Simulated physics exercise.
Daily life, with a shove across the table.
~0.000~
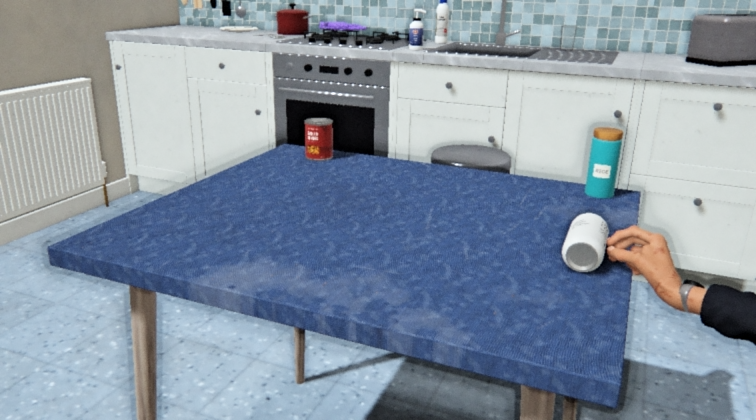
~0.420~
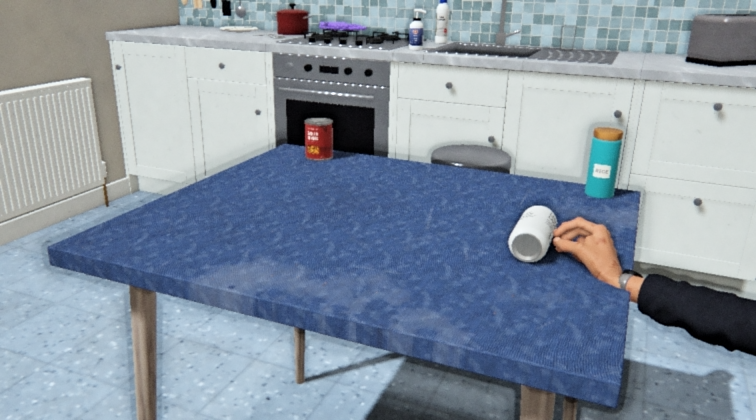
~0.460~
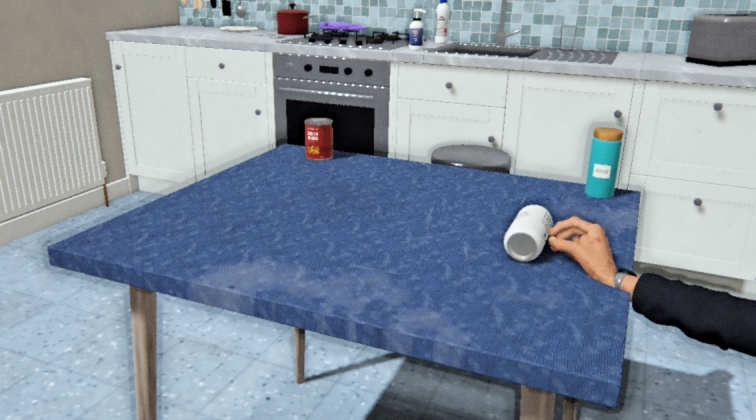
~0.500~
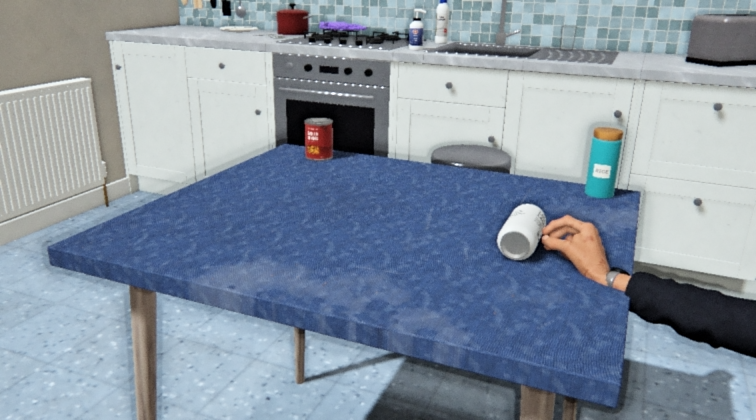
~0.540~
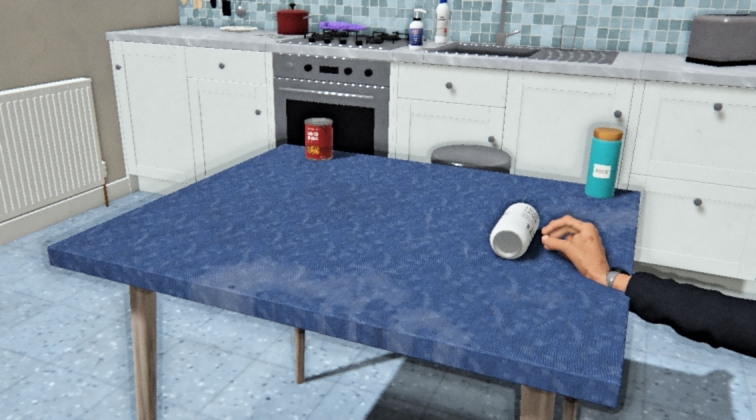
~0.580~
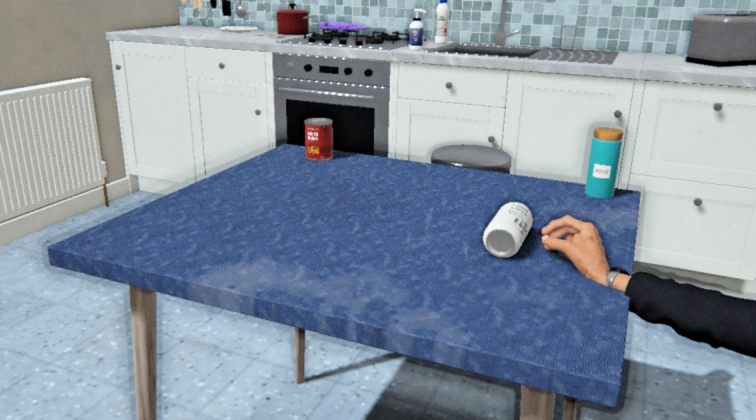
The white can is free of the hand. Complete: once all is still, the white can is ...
On the table.
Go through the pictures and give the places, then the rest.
In the first picture, under the hand; white can (586, 242).
In the second picture, under the hand; white can (534, 233).
In the third picture, under the hand; white can (529, 232).
In the fourth picture, white can (523, 231).
In the fifth picture, white can (516, 230).
In the sixth picture, white can (509, 229) displaced a little.
Around 0.78 s, white can displaced about its own width near (481, 224).
Around 0.98 s, white can displaced well along near (463, 221).
Finally (1.9 s), moved from the start, white can. Final places as the last picture's camera would see them, white can near (452, 219).
